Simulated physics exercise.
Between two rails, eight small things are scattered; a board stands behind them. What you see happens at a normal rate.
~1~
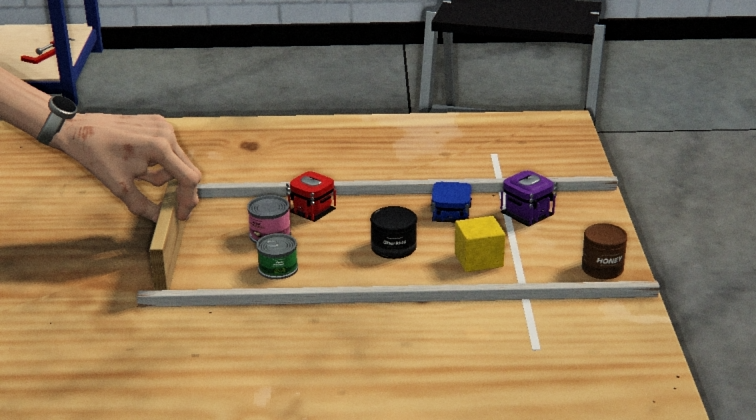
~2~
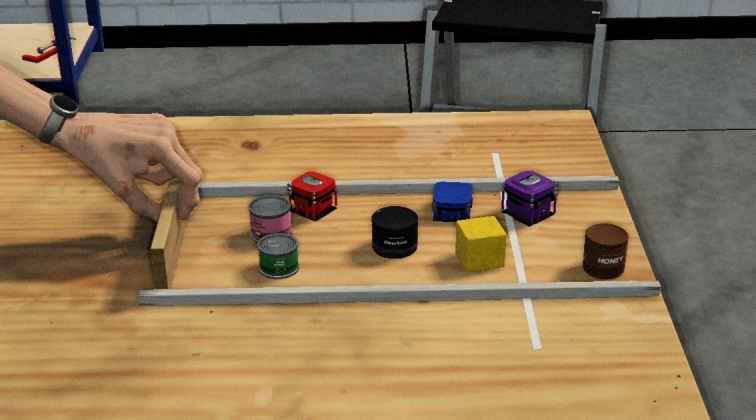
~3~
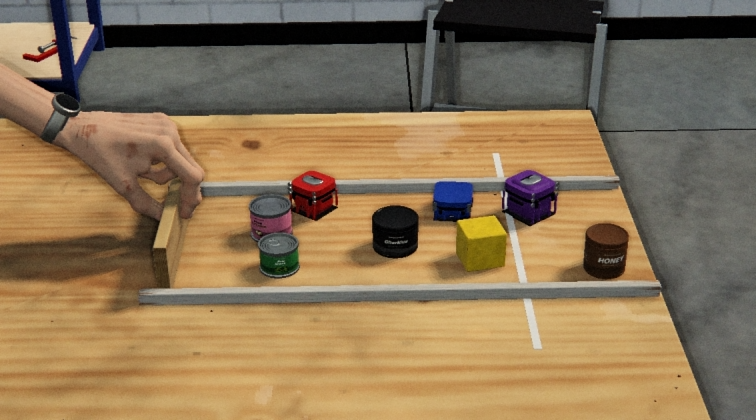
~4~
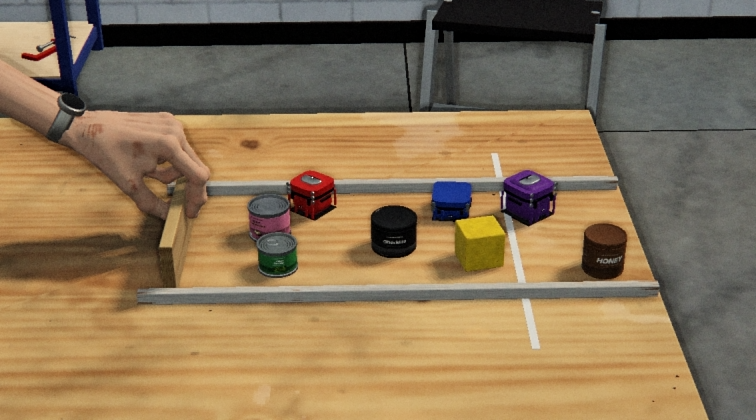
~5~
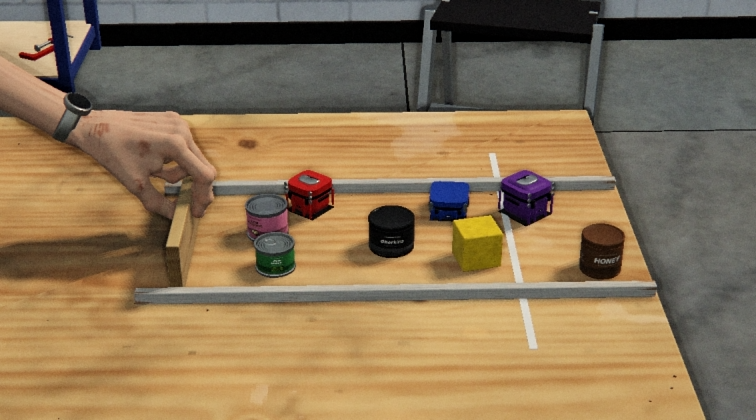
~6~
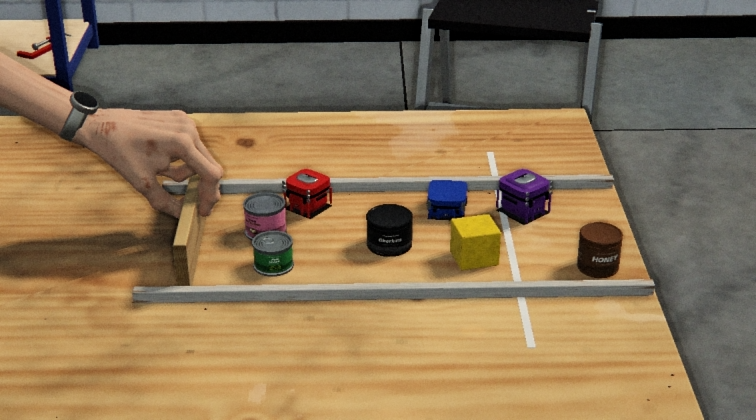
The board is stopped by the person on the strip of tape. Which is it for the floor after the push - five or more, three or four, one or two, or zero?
Missing: None.
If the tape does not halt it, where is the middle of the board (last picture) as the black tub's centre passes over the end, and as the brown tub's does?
First it's close to (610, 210), next close to (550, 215).
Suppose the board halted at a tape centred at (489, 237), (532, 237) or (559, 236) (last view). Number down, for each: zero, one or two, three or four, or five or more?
Tape by tape, the falls would be: None at all, then none at all, then just one or two.
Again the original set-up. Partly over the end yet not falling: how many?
Number: 0.
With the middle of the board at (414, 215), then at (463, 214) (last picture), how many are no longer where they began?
First 6, then 7.
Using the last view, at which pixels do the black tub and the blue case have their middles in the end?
You'll see the black tub at (532, 229), with the blue case at (554, 195).
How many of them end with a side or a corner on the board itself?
4.
A little later, none off yet; brown tub at rest near (600, 250); purple case at rest near (524, 195); yellow block at rest near (475, 242).
Next, none off yet; brown tub at rest near (600, 250); purple case at rest near (524, 195); yellow block at rest near (485, 245).
When it is over, the number that fall off is zero.
